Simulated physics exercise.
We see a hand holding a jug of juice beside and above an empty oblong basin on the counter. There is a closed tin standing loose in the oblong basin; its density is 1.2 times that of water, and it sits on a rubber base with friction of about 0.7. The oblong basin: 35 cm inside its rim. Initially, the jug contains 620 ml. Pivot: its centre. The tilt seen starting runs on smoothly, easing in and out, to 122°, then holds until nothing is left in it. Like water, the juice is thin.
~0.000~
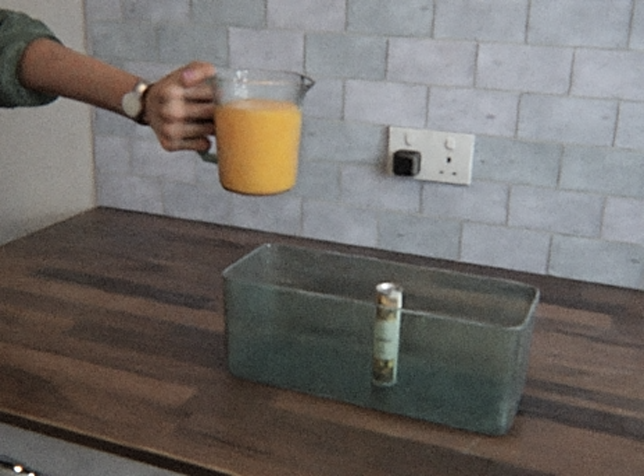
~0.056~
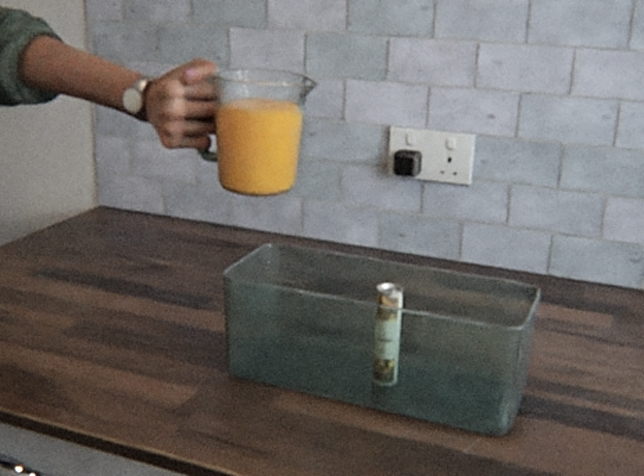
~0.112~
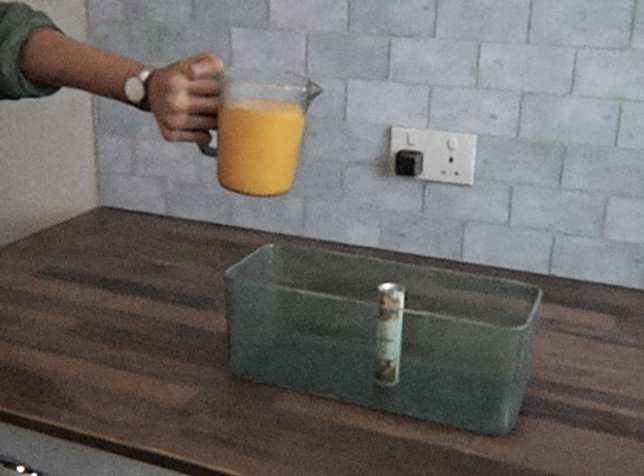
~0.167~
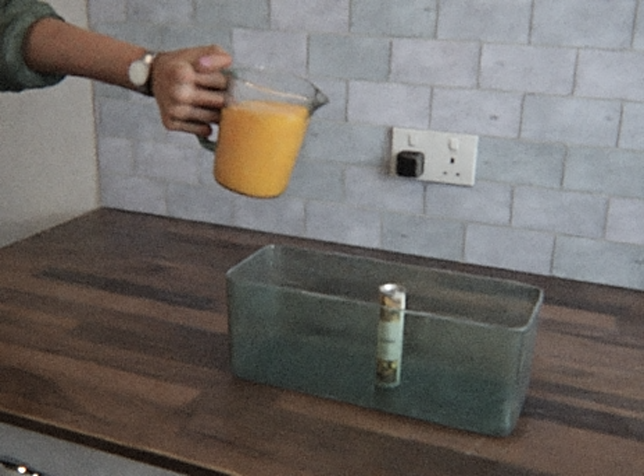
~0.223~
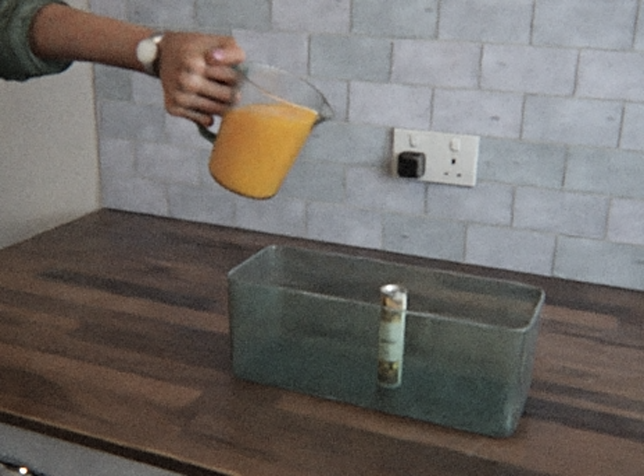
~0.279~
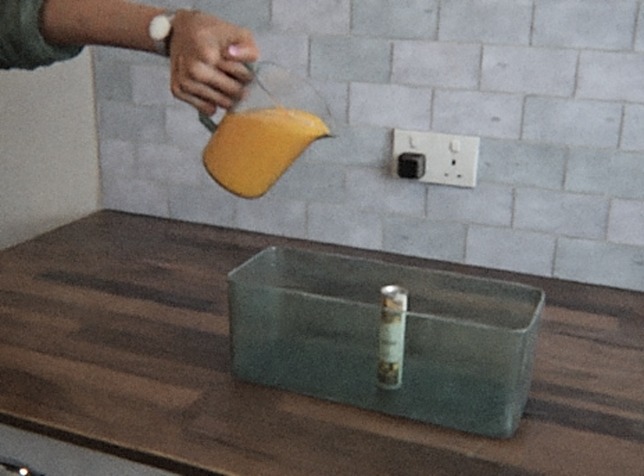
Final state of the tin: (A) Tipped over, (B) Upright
A.
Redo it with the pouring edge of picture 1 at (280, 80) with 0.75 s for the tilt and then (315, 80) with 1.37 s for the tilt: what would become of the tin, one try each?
Run one: It does not tip. Run two: It tumbles.
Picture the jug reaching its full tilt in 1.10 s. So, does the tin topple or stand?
The tin tips over.
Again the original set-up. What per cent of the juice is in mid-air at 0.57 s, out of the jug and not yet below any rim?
Estimate: Some 30 % of the total.
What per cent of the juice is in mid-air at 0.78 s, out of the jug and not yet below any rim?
Near 12 per cent, I'd say.
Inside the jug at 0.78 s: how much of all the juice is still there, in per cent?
Around 5 in a hundred.
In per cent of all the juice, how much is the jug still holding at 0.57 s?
Roughly 54 percent.
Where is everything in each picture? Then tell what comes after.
In the first frame, it leans 0°; its right rim is at (315, 82); the juice meets the walls at (224, 102) and (298, 110); the oblong basin's rim runs from (244, 260) to (532, 309); the tin's top is at (389, 293).
In the second frame, it leans 2°; its right rim is at (317, 84); the juice meets the walls at (225, 102) and (299, 110).
In the third frame, it leans 7°; its right rim is at (322, 91); the juice meets the walls at (228, 102) and (303, 111).
In the fourth frame, it leans 14°; its right rim is at (328, 102); the juice meets the walls at (232, 104) and (308, 113).
In the fifth frame, it leans 25°; its right rim is at (334, 117); the juice meets the walls at (232, 113) and (316, 118).
In the sixth frame, it leans 37°; its right rim is at (337, 136); the juice meets the walls at (225, 125) and (328, 127).
By 0.57 s the tilt is 105° and 54 per cent is still to pour; the tin stands where it began.
By 0.78 s the tilt is 122° and 5 per cent is still to pour; the tin leans 20°.
By 1.01 s the tilt is 122° and 0 per cent is still to pour; the tin lies on its side.
By 1.25 s the tilt is 122° and 0 per cent is still to pour; the tin lies on its side.
At rest the tin lies on its side.
